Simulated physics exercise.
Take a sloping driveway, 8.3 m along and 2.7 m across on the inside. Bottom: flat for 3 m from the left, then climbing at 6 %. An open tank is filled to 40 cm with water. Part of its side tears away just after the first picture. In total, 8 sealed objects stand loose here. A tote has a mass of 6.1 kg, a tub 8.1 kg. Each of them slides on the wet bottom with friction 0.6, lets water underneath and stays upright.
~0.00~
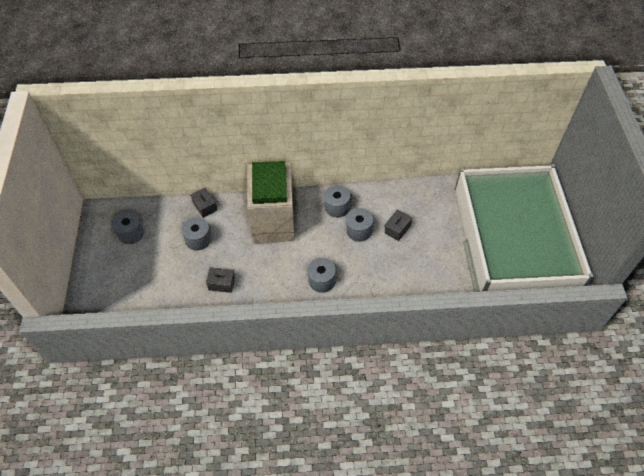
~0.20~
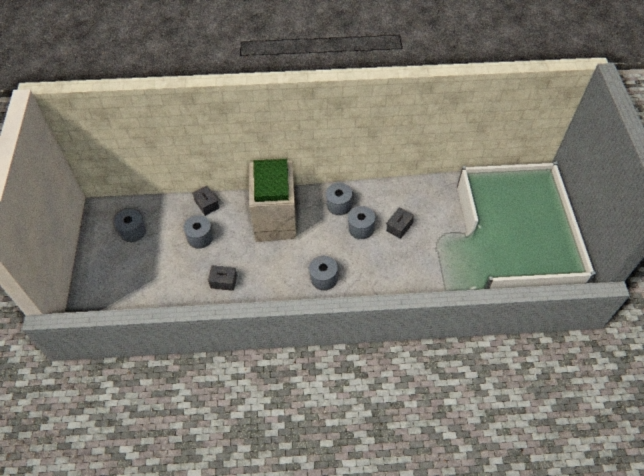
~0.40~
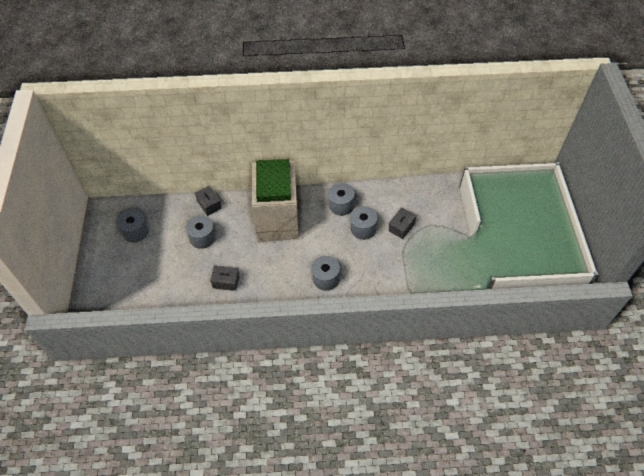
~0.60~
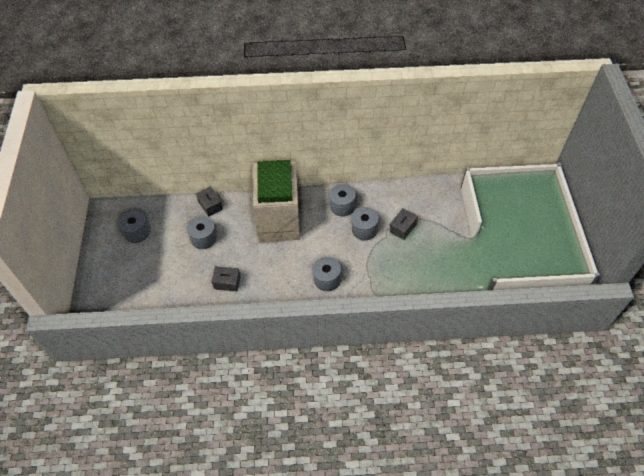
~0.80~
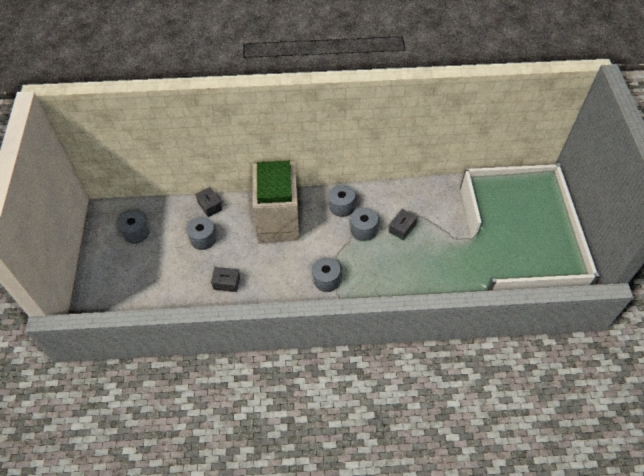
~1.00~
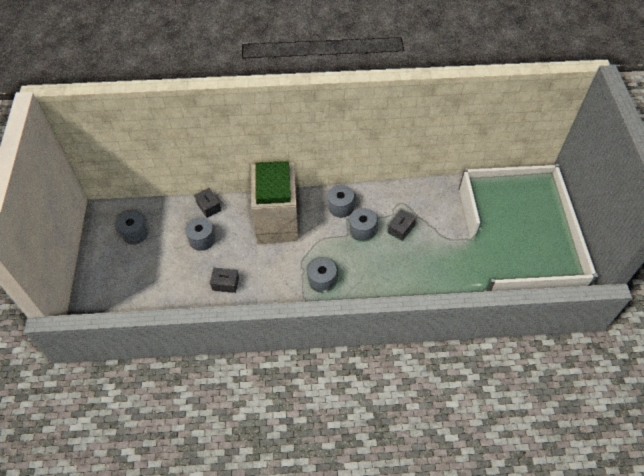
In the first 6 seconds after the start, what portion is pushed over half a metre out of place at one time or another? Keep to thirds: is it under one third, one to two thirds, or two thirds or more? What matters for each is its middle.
The share will be inside the middle band.
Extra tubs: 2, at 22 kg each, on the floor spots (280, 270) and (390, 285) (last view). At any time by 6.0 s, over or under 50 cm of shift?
In that order: Over, past it.
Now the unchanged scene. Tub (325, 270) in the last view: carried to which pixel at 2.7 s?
Around (166, 261).
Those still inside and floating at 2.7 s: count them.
Answer: 2.
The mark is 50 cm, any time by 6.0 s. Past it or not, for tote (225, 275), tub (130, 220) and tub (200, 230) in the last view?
Listed order: Above the mark, above the mark and above the mark.
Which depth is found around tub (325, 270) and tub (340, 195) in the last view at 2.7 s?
Depth approx. 8 cm / 0 cm.
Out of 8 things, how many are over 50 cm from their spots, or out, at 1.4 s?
By my tally, 1.
After 1.4 s 1 of 8 are over 50 cm from their spots; 0 afloat.
After 2.7 s 3 of 8 are over 50 cm from their spots; 2 afloat.
After 4.2 s 4 of 8 are over 50 cm from their spots; 4 afloat.
After 6.0 s 5 of 8 are over 50 cm from their spots, and 5 have been at some point; 5 afloat.
